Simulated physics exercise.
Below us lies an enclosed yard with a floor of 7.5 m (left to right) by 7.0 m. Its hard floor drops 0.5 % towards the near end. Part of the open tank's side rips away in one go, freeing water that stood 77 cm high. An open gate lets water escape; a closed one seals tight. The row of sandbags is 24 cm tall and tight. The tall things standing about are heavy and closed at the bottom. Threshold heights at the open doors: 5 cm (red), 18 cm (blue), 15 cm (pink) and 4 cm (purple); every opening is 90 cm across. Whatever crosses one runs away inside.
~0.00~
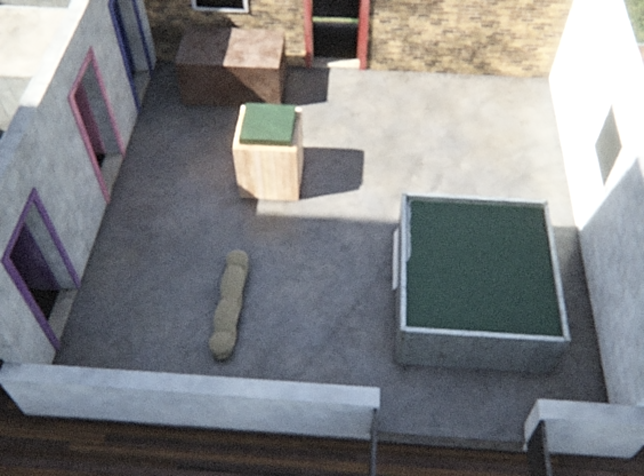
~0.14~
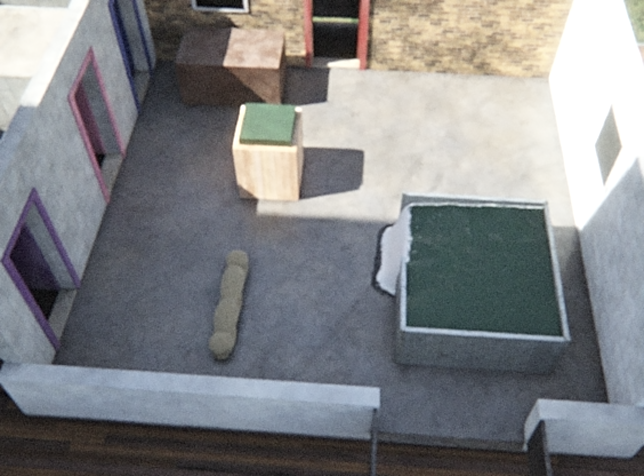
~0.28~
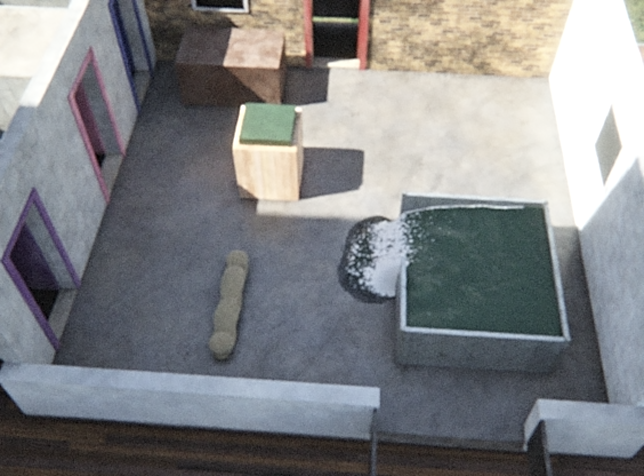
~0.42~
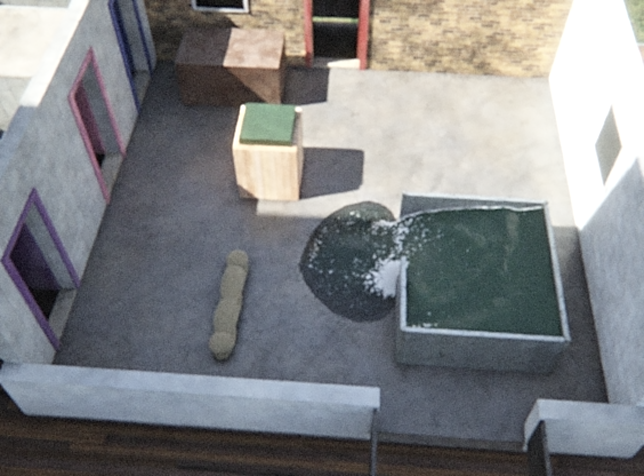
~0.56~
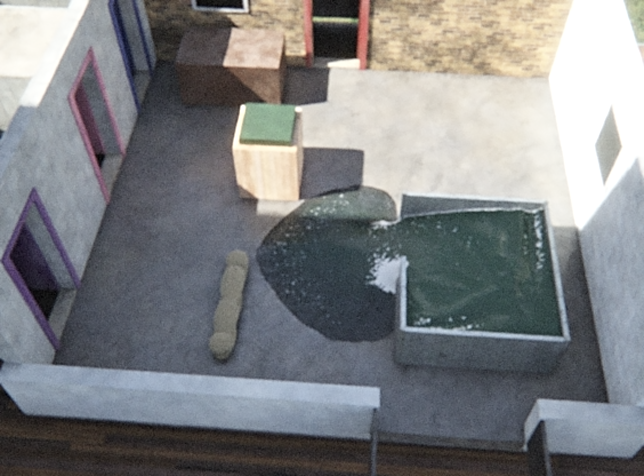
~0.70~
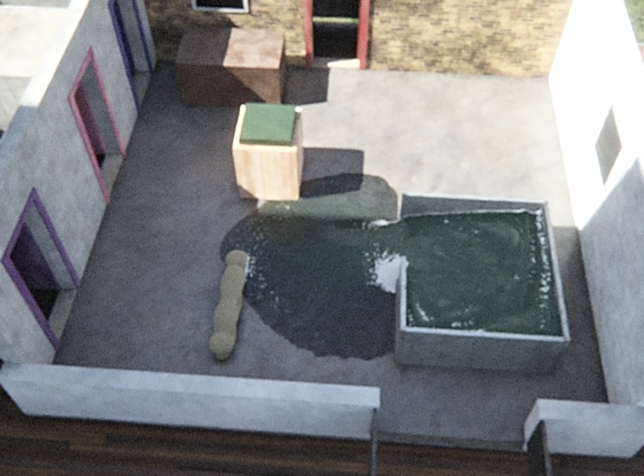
A grey-floored yard enclosed by pale walls, with a brick wall at the back, is seen from high above. A large open tank of dark green water stands on the right, a green-topped wooden box and a brown block sit towards the back, and a lumpy tan barrier lies left of centre. Water bursts from the tank's left side, foaming and spreading leftward in a dark, widening pool that reaches the barrier, while the view stays still.
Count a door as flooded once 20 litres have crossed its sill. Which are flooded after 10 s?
Within that time: At the red door it exceeds the limit; at the blue door it stays under the limit; at the pink door it goes over the limit; at the purple door it passes the limit.
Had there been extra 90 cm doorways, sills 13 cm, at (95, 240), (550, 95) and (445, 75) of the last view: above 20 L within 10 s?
In that order: Above, below, below.
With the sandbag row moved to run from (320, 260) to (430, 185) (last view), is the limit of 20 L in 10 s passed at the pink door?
Then: Pink below.
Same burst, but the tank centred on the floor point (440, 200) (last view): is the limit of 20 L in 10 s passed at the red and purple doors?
Against that limit: Red above, purple above.
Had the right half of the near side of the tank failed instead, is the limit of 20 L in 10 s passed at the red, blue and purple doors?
Then: Red below, blue below, purple under.
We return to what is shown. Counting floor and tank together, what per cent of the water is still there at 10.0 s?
Roughly 90 in a hundred.
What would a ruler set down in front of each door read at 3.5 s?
Depths in cm: Red 12, blue 5, pink 23, purple 6.
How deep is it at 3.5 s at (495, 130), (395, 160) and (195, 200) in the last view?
About 0, 0 and 7 cm.
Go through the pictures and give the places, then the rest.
In the first picture, still water, 77 cm deep, in the open tank at (478, 264).
In the second picture, the front is at (394, 227), 0.6 m from the gap at (403, 248); 0.3 m2 of floor is under water; 77 cm left at the back of the open tank.
In the third picture, the front is at (348, 285), 0.9 m from the gap at (403, 250); 1.0 m2 of floor is under water; 77 cm left at the back of the open tank.
In the fourth picture, the front is at (306, 266), 1.4 m from the gap at (402, 251); 2.2 m2 of floor is under water; 77 cm left at the back of the open tank.
In the fifth picture, the front is at (263, 257), 2.1 m from the gap at (402, 251); 4.1 m2 of floor is under water; 73 cm left at the back of the open tank.
In the sixth picture, water pours out at (402, 251) and has run 2.6 m, to (232, 236); typically 5 cm deep outside, 66 cm at the open tank's back.
After 1.4 s water covers 25 % of the floor and is deepest (40 cm) near (386, 258); red door not reached, blue door not reached, pink door not reached, purple door not reached.
After 2.2 s water covers 40 % of the floor and is deepest (38 cm) near (105, 213); red door not reached, blue door not reached, pink door 25 cm at the sill, 15 L in, purple door 2 cm at the sill, 0 L in.
After 3.5 s water covers 60 % of the floor and is deepest (32 cm) near (44, 389); red door 12 cm at the sill, 42 L in, blue door 5 cm at the sill, 0 L in, pink door 23 cm at the sill, 72 L in, purple door 6 cm at the sill, 3 L in.
After 6.0 s water covers 75 % of the floor and is deepest (18 cm) near (141, 107); red door 9 cm at the sill, 71 L in, blue door 18 cm at the sill, 0 L in, pink door 13 cm at the sill, 93 L in, purple door 8 cm at the sill, 26 L in.
After 10.0 s water covers 95 % of the floor and is deepest (14 cm) near (146, 94); red door 6 cm at the sill, 84 L in, blue door 14 cm at the sill, 0 L in, pink door 11 cm at the sill, 94 L in, purple door 8 cm at the sill, 60 L in.
